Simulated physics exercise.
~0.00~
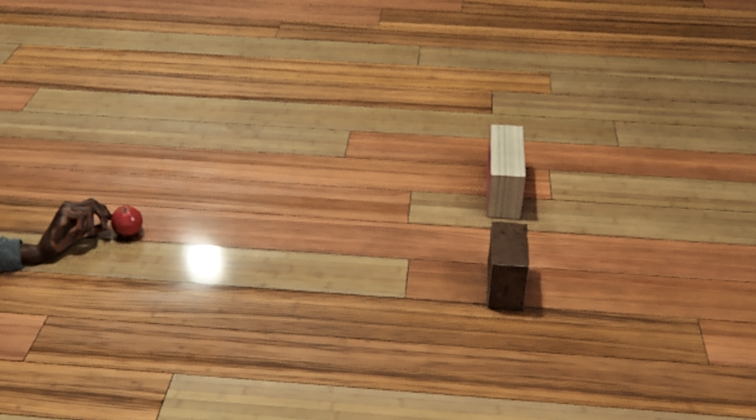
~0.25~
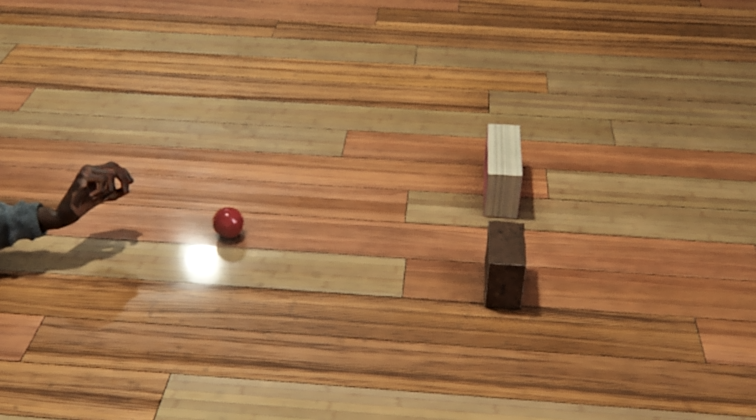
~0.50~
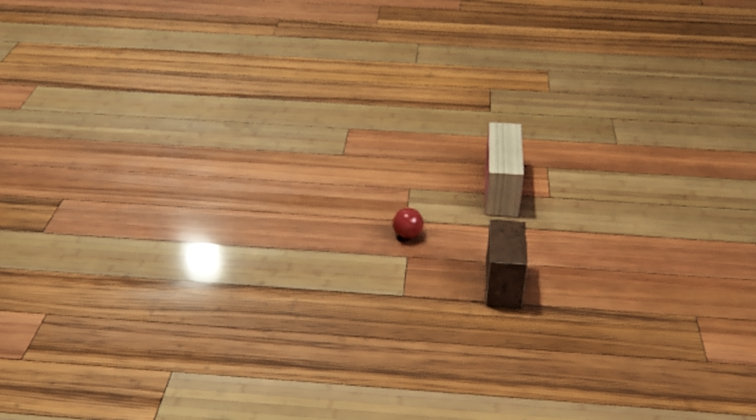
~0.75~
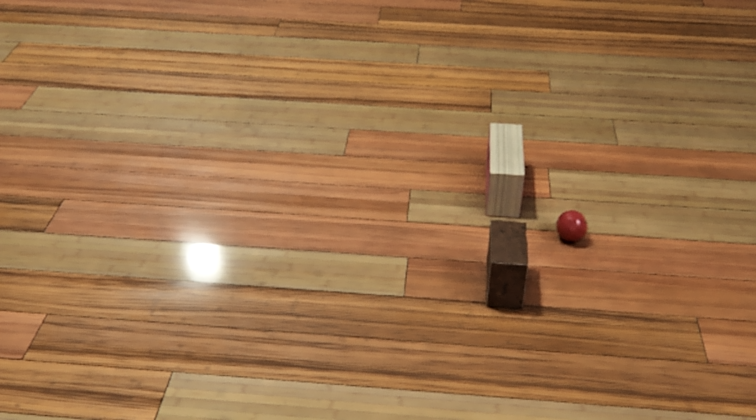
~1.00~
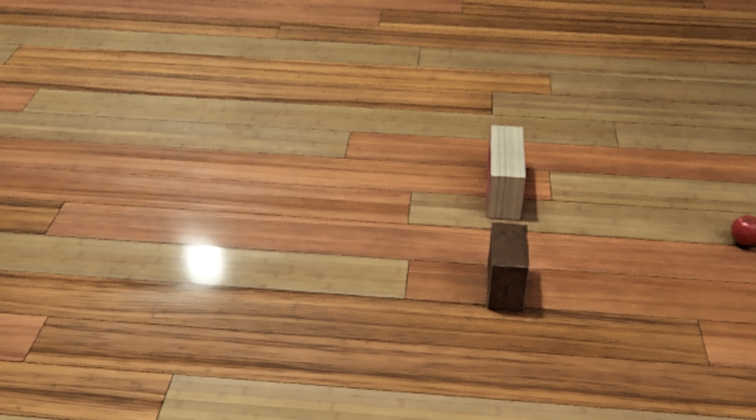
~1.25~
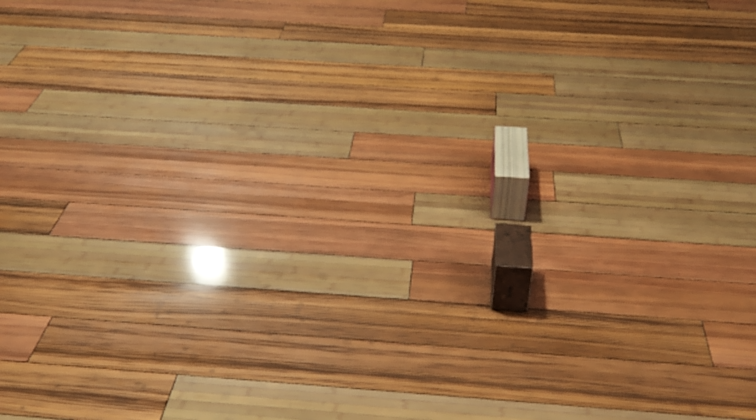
The footage shows a hand at the left releasing a round red object, which rolls right across a wooden floor toward a pale upright block and a dark brown one. It passes through the narrow opening between them without disturbing either and continues out of view at the right.
